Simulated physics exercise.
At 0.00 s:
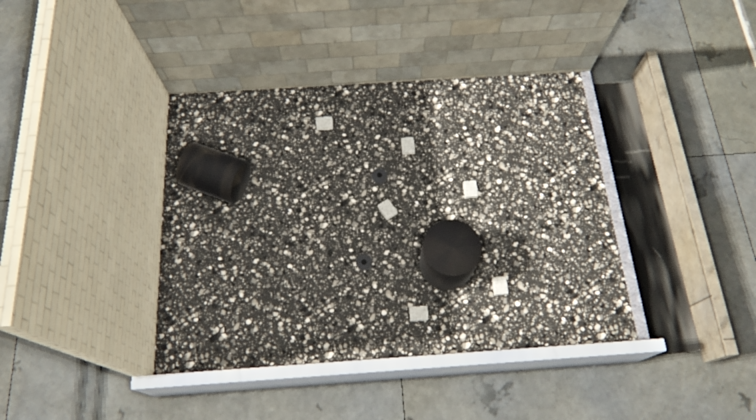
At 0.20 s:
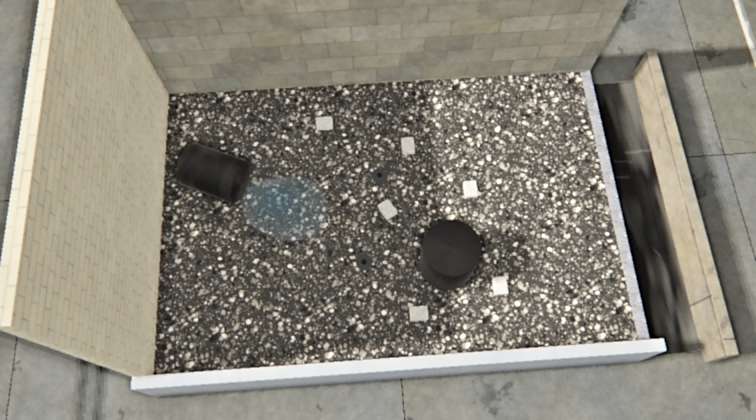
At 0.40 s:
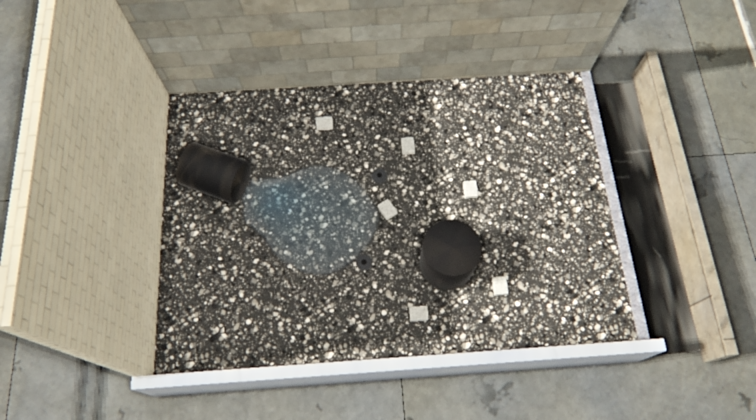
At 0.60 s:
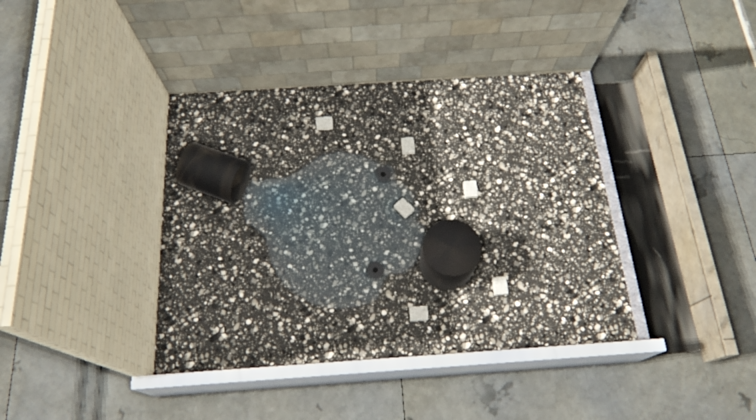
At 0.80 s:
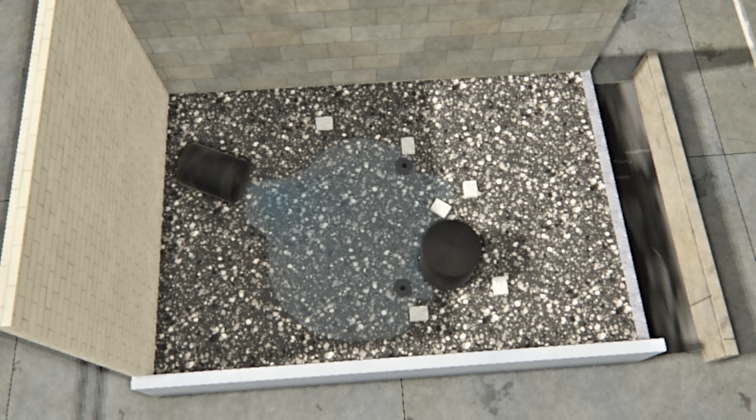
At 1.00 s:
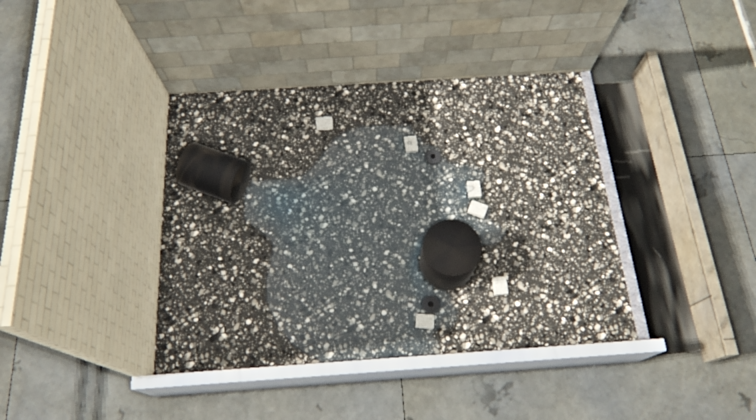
The clip opens on a walled, speckled floor with a dark drum lying at the left, a dark round object, and scattered small pale squares, all still. Bluish water then emerges beside the drum and spreads rightward, and a few small pale and dark pieces shift modestly right as the puddle widens around the round object.
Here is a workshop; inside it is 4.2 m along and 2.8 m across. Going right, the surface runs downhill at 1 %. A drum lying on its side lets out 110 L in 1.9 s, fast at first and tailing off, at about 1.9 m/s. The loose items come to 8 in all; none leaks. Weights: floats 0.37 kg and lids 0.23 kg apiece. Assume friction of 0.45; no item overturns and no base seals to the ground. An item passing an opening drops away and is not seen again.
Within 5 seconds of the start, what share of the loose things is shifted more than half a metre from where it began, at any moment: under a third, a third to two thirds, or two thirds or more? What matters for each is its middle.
Odds are a large majority of two thirds or more.
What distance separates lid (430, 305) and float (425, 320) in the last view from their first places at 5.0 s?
Washed out, washed out.
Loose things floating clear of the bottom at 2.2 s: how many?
Count at that moment: 0.
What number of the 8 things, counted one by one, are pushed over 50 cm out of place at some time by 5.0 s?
I count 6.
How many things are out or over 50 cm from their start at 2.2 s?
6 of them.
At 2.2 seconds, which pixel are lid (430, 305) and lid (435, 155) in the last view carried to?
Somewhere around (626, 317) and (552, 113).
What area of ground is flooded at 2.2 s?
Wet: Near 6.0 m2.
After 1.4 s 4 of 8 are over 50 cm from their spots; 2 afloat.
After 2.2 s 6 of 8 are over 50 cm from their spots; 0 afloat.
After 3.5 s 6 of 8 are over 50 cm from their spots; 0 afloat.
After 5.0 s 6 of 8 are over 50 cm from their spots, and 6 have been at some point; 0 afloat.
